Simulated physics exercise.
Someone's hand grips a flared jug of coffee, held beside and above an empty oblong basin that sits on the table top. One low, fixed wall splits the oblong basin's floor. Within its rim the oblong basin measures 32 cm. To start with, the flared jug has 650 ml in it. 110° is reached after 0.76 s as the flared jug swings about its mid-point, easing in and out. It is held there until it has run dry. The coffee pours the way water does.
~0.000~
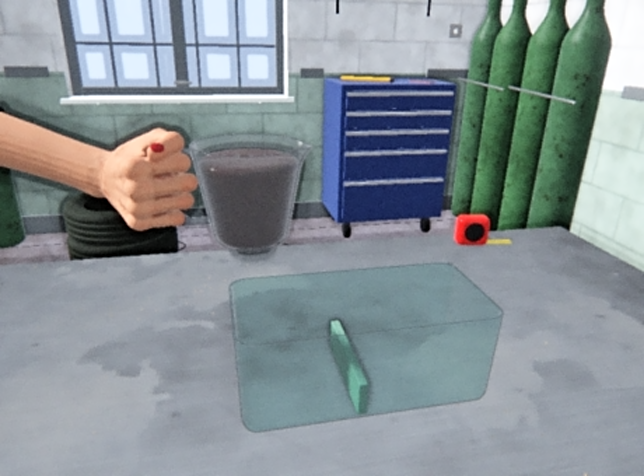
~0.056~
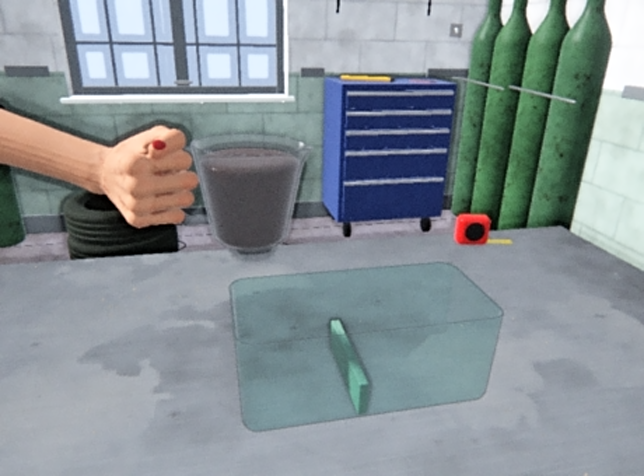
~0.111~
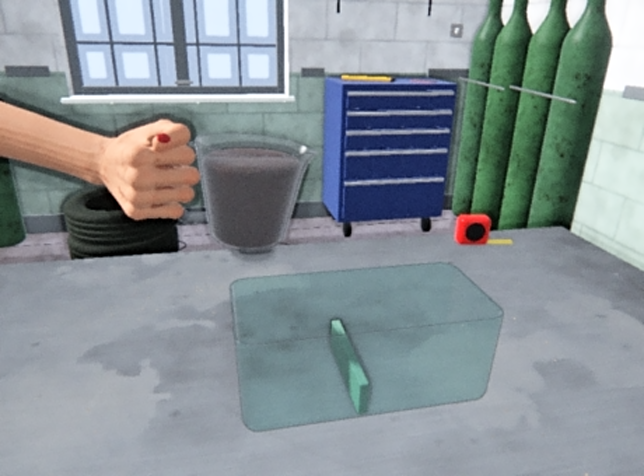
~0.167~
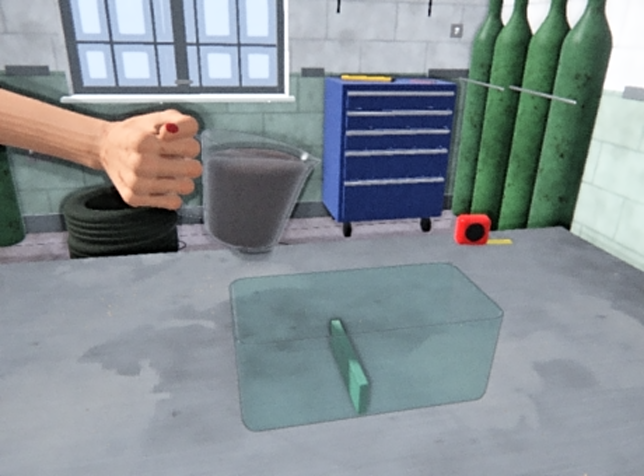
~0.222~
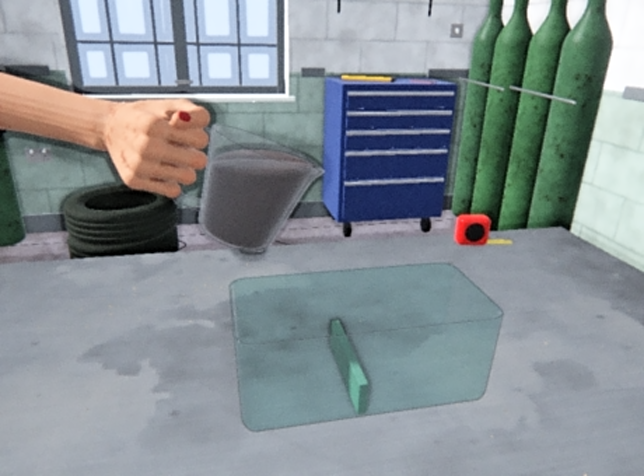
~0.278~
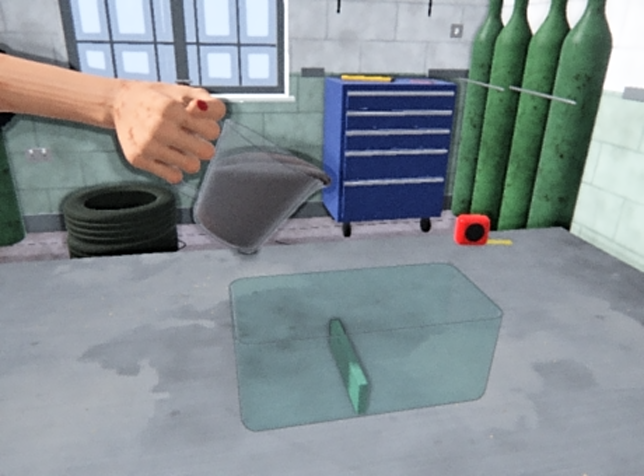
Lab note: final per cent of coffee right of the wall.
Approx. 63 %.
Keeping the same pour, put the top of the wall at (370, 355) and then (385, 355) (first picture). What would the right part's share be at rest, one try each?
30 per cent first, 10 per cent second.
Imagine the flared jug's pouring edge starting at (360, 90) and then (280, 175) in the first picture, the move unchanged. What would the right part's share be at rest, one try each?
The first try gives 90 percent and the second 15 percent.
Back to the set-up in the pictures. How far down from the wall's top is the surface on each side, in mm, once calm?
It's around 34 mm on the left side and around 30 mm on the right side.
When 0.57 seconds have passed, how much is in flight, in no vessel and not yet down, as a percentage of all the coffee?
Some 30 % is the figure.
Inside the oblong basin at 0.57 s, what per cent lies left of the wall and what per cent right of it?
I'd say some 1 in a hundred on the left and 28 on the right.
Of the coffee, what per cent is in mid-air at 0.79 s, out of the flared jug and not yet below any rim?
Close to 7 %.
By 0.57 s the tilt is 94° and 42 per cent is still to pour, 1 is left of the wall and 27 right of it.
By 0.79 s the tilt is 110° and 4 per cent is still to pour, 28 is left of the wall and 61 right of it.
By 1.01 s the tilt is 110° and 0 per cent is still to pour, 36 is left of the wall and 63 right of it.
By 1.26 s the tilt is 110° and 0 per cent is still to pour, 36 is left of the wall and 63 right of it.
At rest 36 per cent lies left of the wall, 63 right of it and 1 outside.
